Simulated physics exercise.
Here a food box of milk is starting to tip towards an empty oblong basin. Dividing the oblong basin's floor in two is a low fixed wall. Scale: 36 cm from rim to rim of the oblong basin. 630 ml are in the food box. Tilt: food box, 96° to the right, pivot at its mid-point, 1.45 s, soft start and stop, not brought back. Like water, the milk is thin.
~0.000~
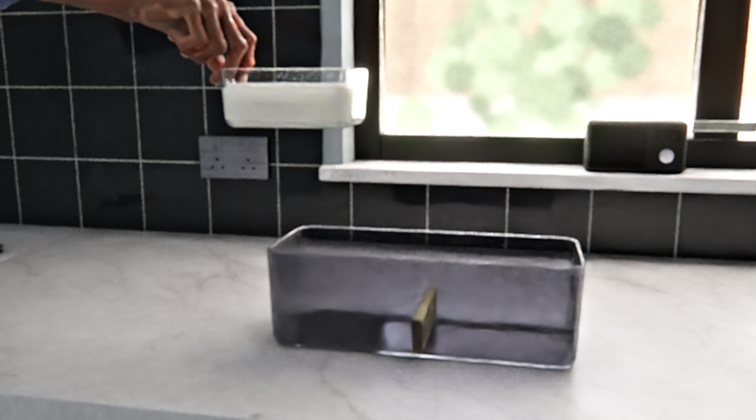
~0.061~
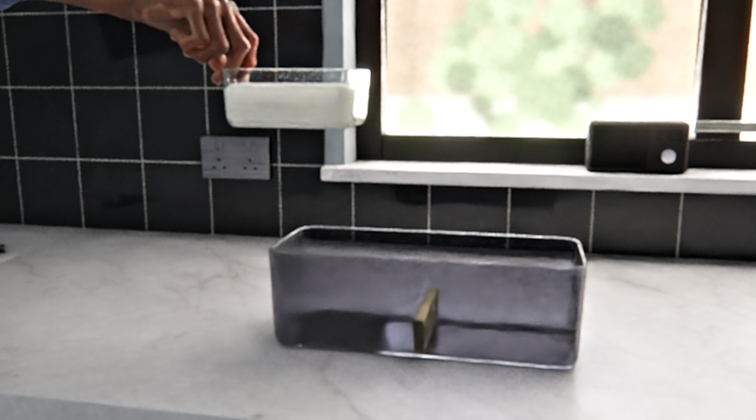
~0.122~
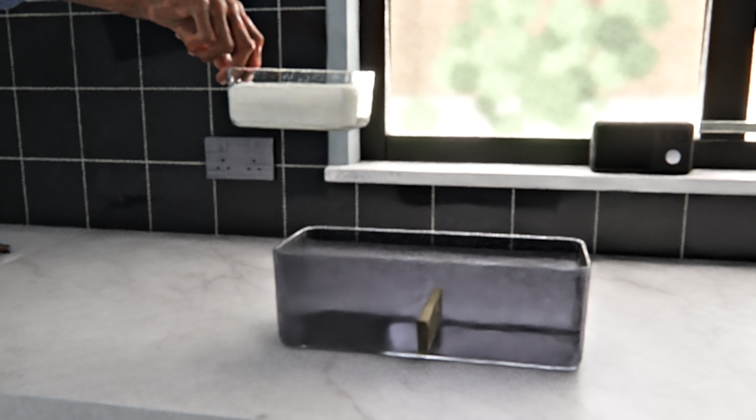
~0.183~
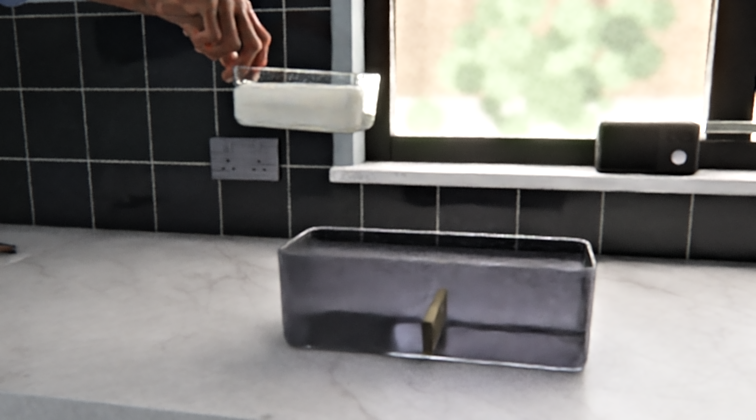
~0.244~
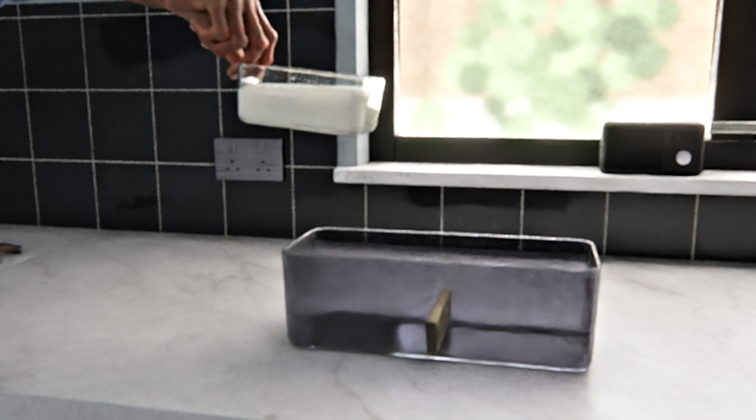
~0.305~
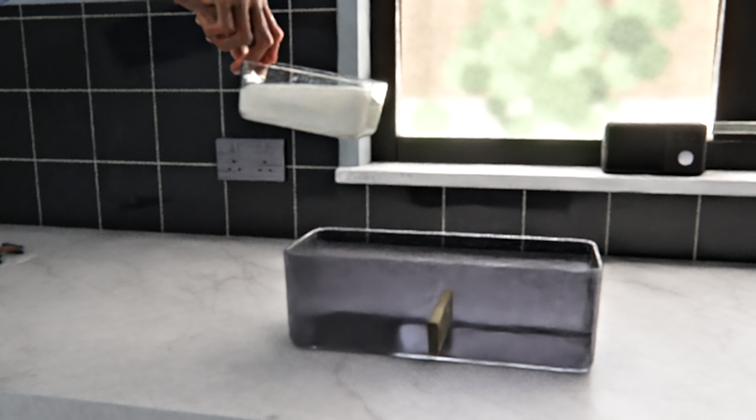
Hand holding a clear food box of milk above an empty oblong basin on a marble counter, slowly tilting it slightly rightward.
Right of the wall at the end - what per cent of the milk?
Near 50 per cent.
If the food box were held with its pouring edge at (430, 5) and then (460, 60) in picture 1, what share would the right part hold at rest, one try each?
The first try gives 85 percent and the second 95 percent.
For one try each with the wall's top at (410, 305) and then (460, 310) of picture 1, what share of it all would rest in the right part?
Try 1: 65 %; try 2: 10 %.
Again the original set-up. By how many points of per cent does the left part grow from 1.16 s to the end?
About 18 percent.
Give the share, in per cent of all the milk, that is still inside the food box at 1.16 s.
Share remaining: Approx. 12 %.
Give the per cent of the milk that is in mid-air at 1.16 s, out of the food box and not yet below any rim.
I'd put it at about 9 per cent of the liquid.
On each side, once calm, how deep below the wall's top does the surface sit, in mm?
28 mm left, 28 mm right.
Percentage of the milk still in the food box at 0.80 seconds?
Still held: Roughly 48 % of the total.
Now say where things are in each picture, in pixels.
It leans 0°; its right rim is at (360, 71); the milk meets the walls at (238, 85) and (359, 85); the oblong basin's rim runs from (284, 239) to (580, 254); the wall's top is at (426, 303), in the first frame.
It leans 0°; its right rim is at (362, 72); the milk meets the walls at (240, 85) and (361, 85), in the second frame.
It leans 2°; its right rim is at (366, 74); the milk meets the walls at (244, 85) and (365, 88), in the third frame.
It leans 4°; its right rim is at (372, 77); the milk meets the walls at (249, 86) and (370, 88), in the fourth frame.
It leans 7°; its right rim is at (377, 81); the milk meets the walls at (254, 86) and (375, 89), in the fifth frame.
It leans 10°; its right rim is at (379, 86); the milk meets the walls at (256, 87) and (377, 90), in the sixth frame.
By 0.80 s the tilt is 56° and 48 per cent is still to pour, 8 is left of the wall and 7 right of it.
By 1.16 s the tilt is 87° and 11 per cent is still to pour, 31 is left of the wall and 48 right of it.
By 1.54 s the tilt is 96° and 1 per cent is still to pour, 46 is left of the wall and 50 right of it.
By 1.95 s the tilt is 96° and 0 per cent is still to pour, 49 is left of the wall and 50 right of it.
At rest 49 per cent lies left of the wall, 50 right of it and 2 outside.
